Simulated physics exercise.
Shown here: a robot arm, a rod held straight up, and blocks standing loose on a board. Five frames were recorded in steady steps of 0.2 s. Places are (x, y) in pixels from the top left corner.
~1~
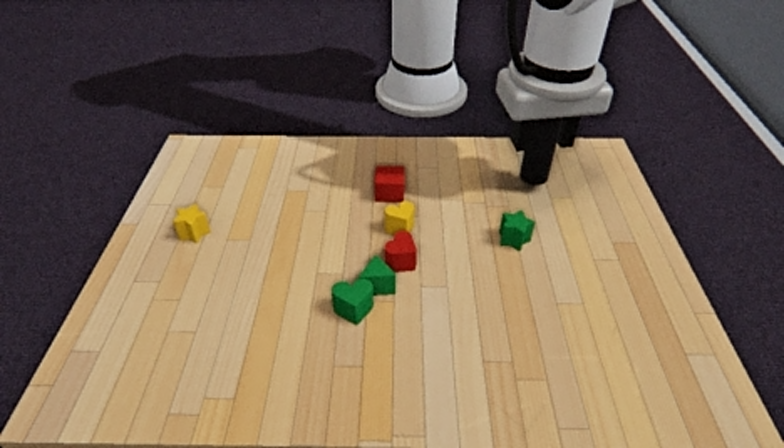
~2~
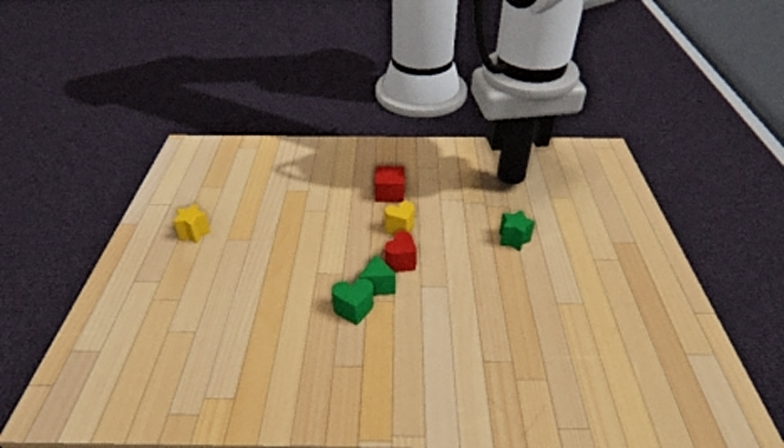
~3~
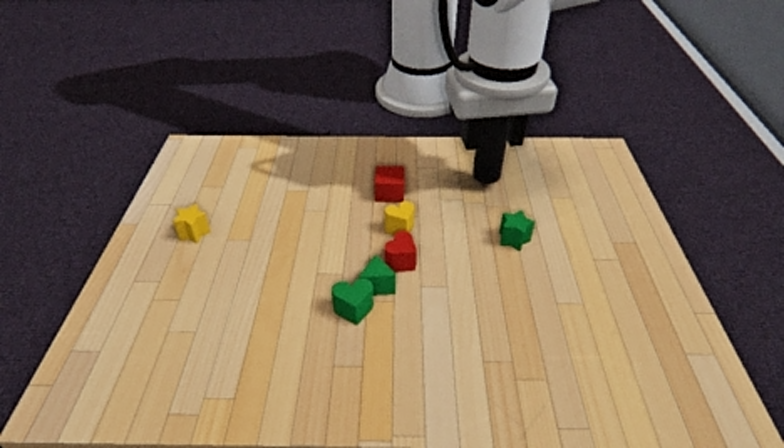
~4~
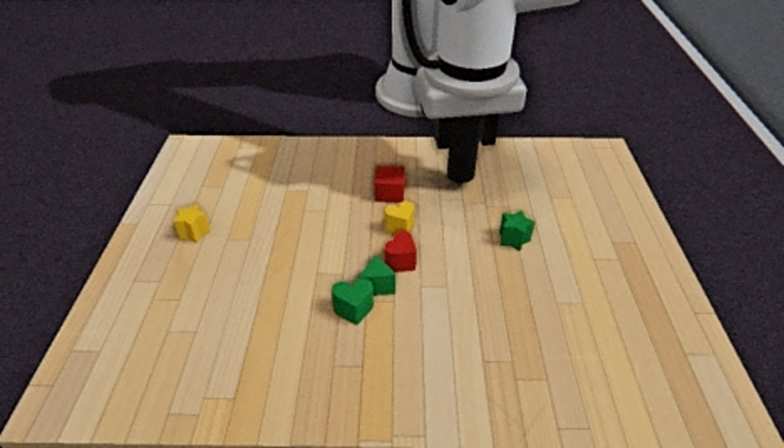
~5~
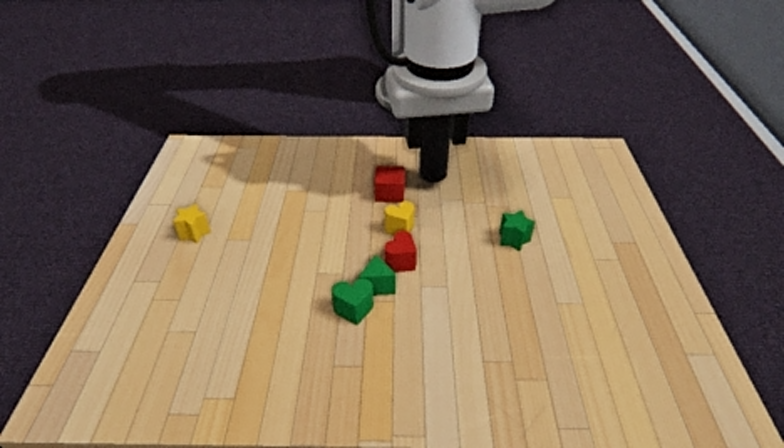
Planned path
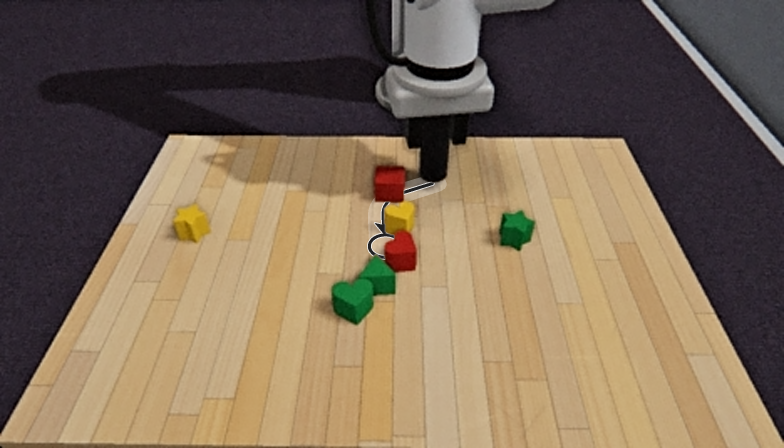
A robot arm moves its upright black rod left along the board's far edge, behind still blocks.
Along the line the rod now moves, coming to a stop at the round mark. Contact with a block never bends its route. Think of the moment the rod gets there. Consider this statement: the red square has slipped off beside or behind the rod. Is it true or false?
My answer: True.
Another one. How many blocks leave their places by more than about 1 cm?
Shifted over 1 cm: Two.
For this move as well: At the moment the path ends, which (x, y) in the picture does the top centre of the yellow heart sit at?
Put as a pixel place, it's (412, 224).
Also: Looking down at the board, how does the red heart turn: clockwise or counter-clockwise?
It goes round the way clock hands do.
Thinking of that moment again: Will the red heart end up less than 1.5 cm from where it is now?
I'd say yes.
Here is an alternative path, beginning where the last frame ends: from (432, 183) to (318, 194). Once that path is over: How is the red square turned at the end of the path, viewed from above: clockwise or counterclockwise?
Seen from above, its turn is counter-clockwise.
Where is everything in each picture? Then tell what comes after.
In the first picture, rod tip at (534, 177); block tops, green triangular block at (377, 268); red square at (390, 174); yellow heart at (401, 209); red heart at (401, 243).
In the second picture, rod at (511, 176); blocks unchanged.
In the third picture, rod at (487, 175); blocks unchanged.
In the fourth picture, rod at (461, 175); blocks unchanged.
In the fifth picture, rod at (433, 174); green triangular block at (377, 268); red square at (390, 174); yellow heart at (401, 209); red heart at (401, 243).
Path on the board, from (432, 183) over (399, 194) and (383, 217) to (385, 246).
The first path, step by step. One third of the way, rod at (397, 186); red square at (368, 181).
Two thirds of the way, rod at (383, 208); red square at (354, 186).
At the end, rod at (385, 236); green triangular block in place; red square at (354, 186); yellow heart at (412, 224), turned 75° anticlockwise; red heart at (403, 247), turned 20° clockwise.
